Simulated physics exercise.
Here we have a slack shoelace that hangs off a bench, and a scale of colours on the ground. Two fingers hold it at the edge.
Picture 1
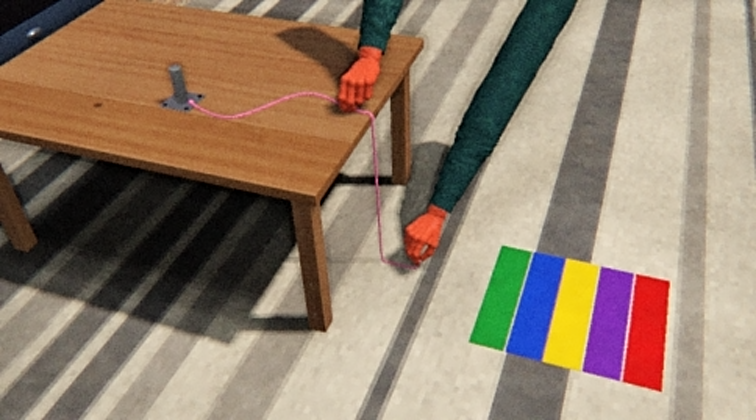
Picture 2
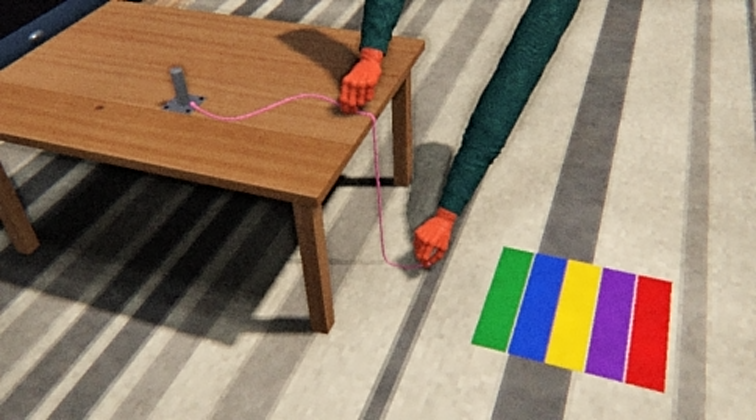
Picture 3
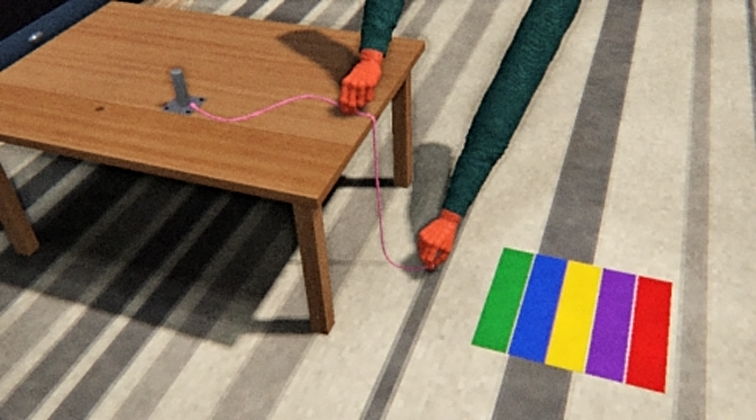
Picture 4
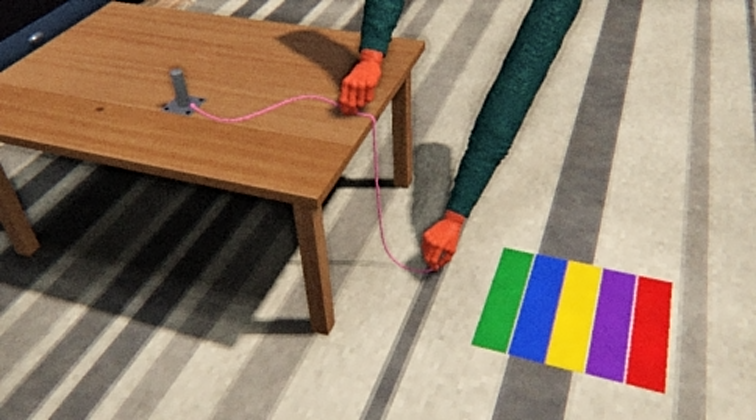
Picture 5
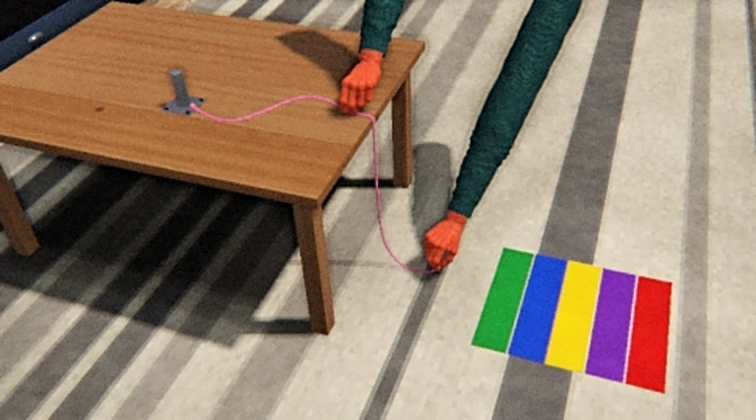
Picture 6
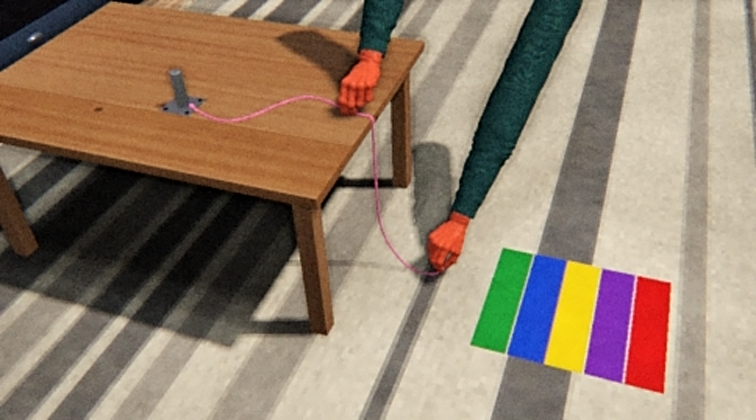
A hand holding the loose end of a pink cord shifts slightly to the right.
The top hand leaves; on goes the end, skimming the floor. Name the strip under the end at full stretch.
The end stops over the yellow strip.
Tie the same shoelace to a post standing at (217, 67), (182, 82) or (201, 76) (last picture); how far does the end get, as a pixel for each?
Try by try, around (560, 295), (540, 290) and (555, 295).
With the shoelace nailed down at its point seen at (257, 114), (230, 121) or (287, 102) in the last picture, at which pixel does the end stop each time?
About (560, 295), (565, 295) and (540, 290).
Soon after, end near (507, 282); over green.
Then, end near (548, 292); over blue.
At full stretch, end near (574, 297); over yellow. It gets as far as the yellow strip.
